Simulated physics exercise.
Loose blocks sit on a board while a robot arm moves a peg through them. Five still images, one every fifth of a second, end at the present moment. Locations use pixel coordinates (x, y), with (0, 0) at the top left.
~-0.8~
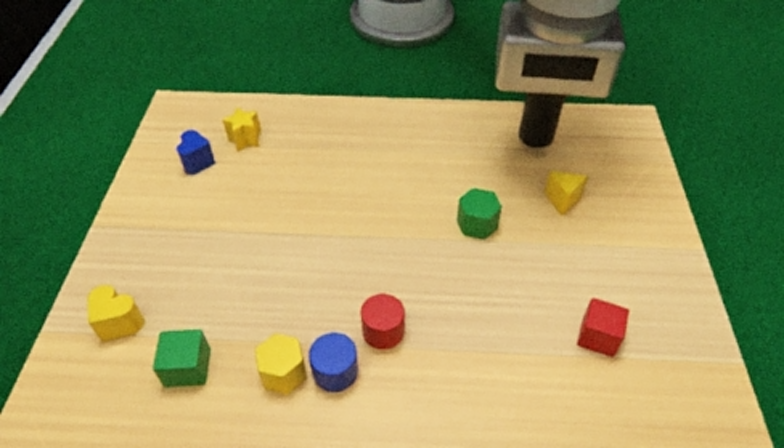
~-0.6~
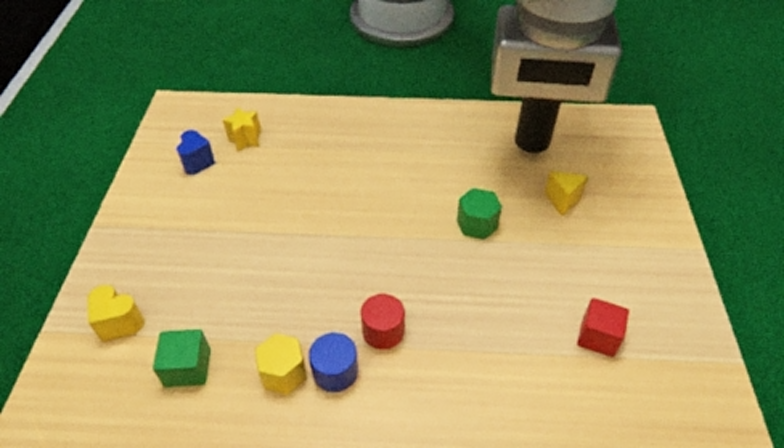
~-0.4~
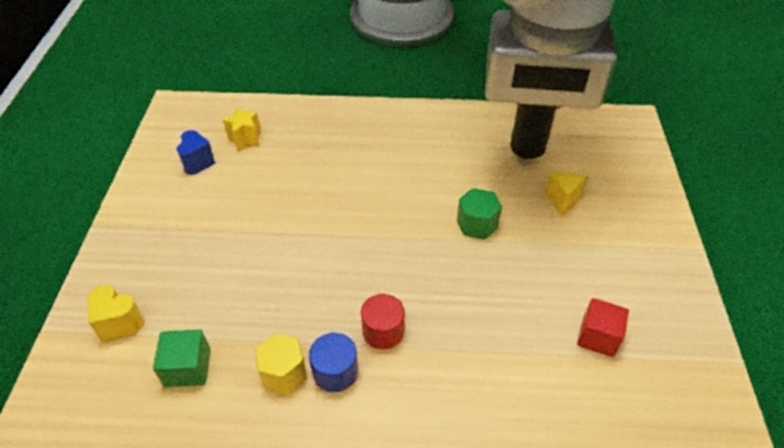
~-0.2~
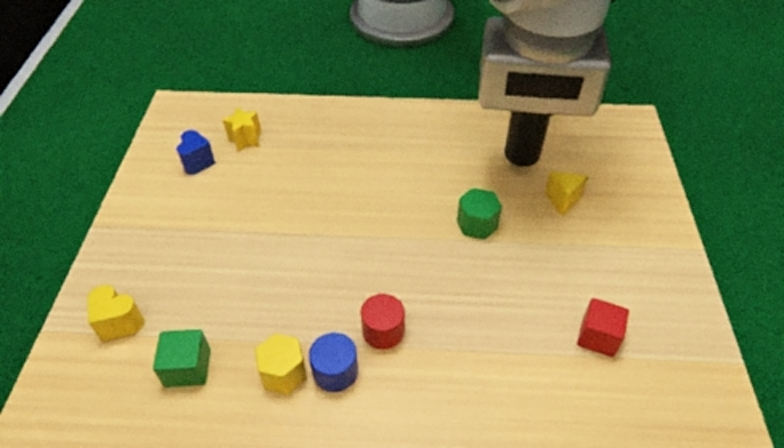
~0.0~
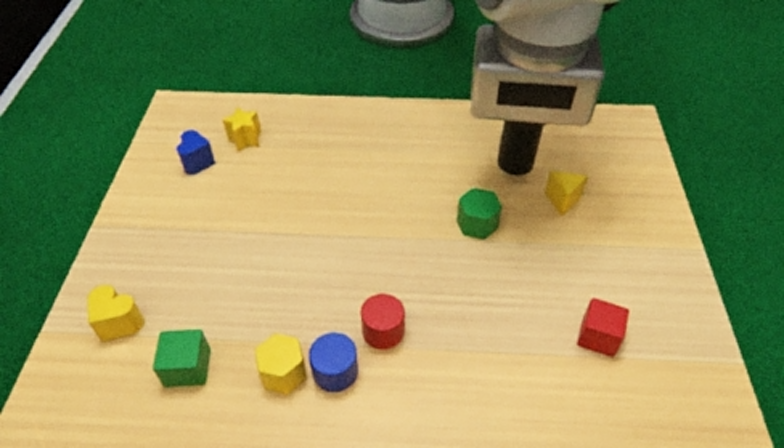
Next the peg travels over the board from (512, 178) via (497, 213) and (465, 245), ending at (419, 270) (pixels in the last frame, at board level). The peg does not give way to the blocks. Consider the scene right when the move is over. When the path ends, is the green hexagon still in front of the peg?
The answer is yes.
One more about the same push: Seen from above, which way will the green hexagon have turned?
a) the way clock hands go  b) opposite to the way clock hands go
(a)
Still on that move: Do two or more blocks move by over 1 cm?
No.
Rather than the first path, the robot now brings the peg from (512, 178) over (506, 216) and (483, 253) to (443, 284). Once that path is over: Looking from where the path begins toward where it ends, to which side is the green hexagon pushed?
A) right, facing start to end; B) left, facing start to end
A
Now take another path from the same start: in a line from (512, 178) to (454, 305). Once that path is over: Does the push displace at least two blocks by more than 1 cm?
Answer: No.
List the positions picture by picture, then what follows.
The first picture shows tip of the peg at (536, 137), middles of tops, green hexagon at (481, 202), yellow triangular piece at (569, 180).
The second picture shows peg at (532, 141), nothing pushed.
The third picture shows peg at (528, 147), nothing pushed.
The fourth picture shows peg at (522, 154), nothing pushed.
The fifth picture shows peg at (515, 163), green hexagon at (481, 202), yellow triangular piece at (569, 180).
The first path, step by step. One third of the way, peg at (499, 200); green hexagon at (470, 213).
Two thirds of the way, peg at (467, 231); green hexagon at (430, 236), turned 45° clockwise.
At the end, peg at (420, 256); green hexagon at (377, 252), turned 80° clockwise; yellow triangular piece unmoved.
